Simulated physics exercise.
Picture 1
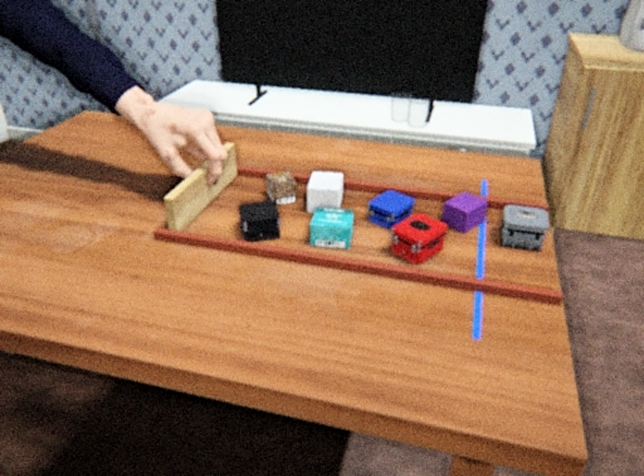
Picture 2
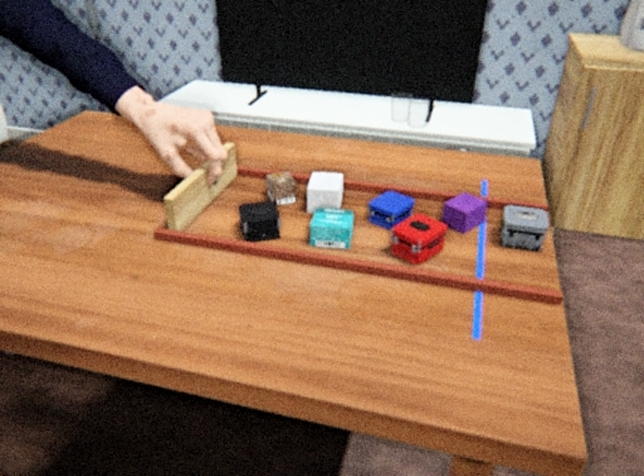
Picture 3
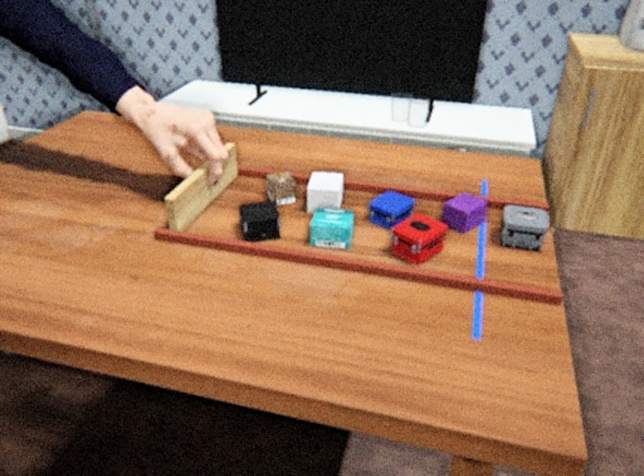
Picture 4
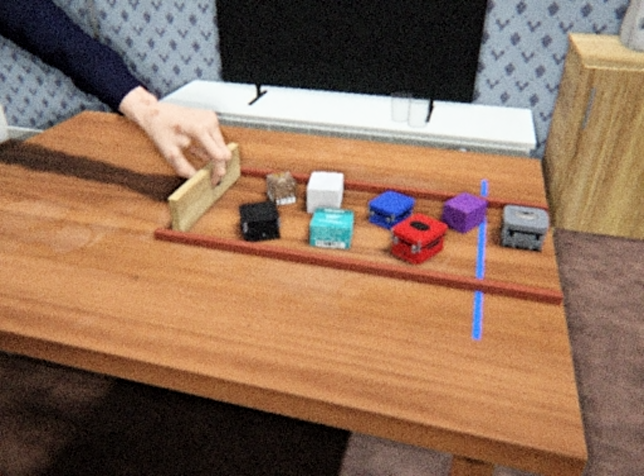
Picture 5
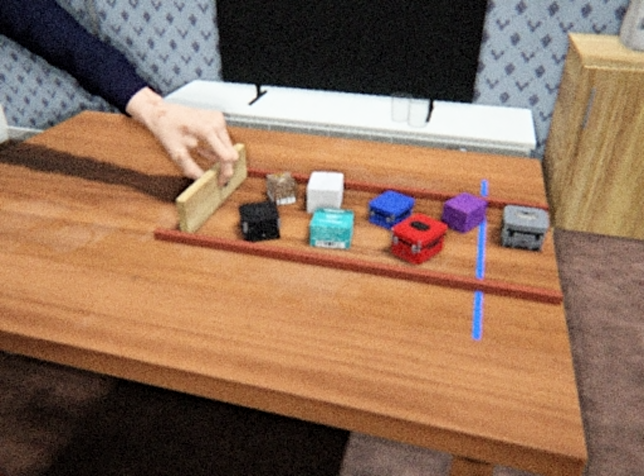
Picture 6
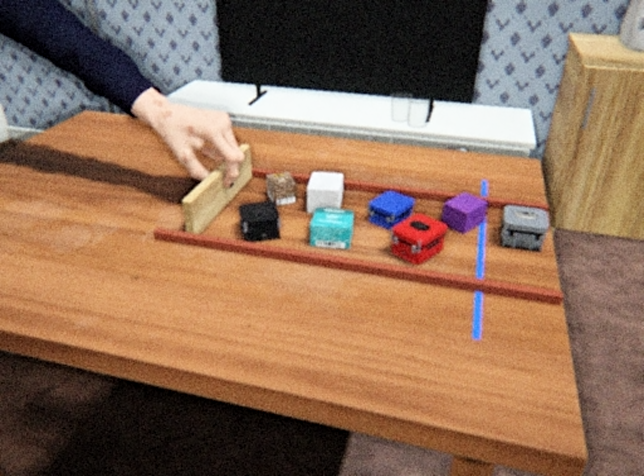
We see a hand holding a wooden board upright on a table, sliding it slightly to the right toward a scatter of small coloured boxes and blocks between two red strips, while the objects and the blue tape stay still.
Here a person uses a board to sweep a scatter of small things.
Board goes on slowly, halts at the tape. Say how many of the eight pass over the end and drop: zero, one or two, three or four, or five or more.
From what I see, the table loses three or four of them.
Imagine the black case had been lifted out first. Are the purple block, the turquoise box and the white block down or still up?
The purple block? It heads down. The turquoise box? It does not drop. The white block? It does not drop.
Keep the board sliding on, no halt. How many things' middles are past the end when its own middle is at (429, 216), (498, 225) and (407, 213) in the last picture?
Past-the-end tally - position 1: 1, position 2: 5, position 3: 1.
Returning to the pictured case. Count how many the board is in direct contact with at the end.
All in all, 2.
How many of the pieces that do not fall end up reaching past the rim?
In total, 1 of them.
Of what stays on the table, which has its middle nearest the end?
The turquoise box is the one.
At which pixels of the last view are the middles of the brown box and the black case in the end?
In the last picture they sit at about (498, 212) and about (502, 264).
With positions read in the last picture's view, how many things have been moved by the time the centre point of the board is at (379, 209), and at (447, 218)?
Tally at point one: 7; at point two: 8.
Early on, none off yet; grey case at rest near (523, 228); purple block at rest near (464, 213); red case at rest near (421, 240).
Finally, the number that fall off is three or four; lost, blue case, red case, purple block and grey case.
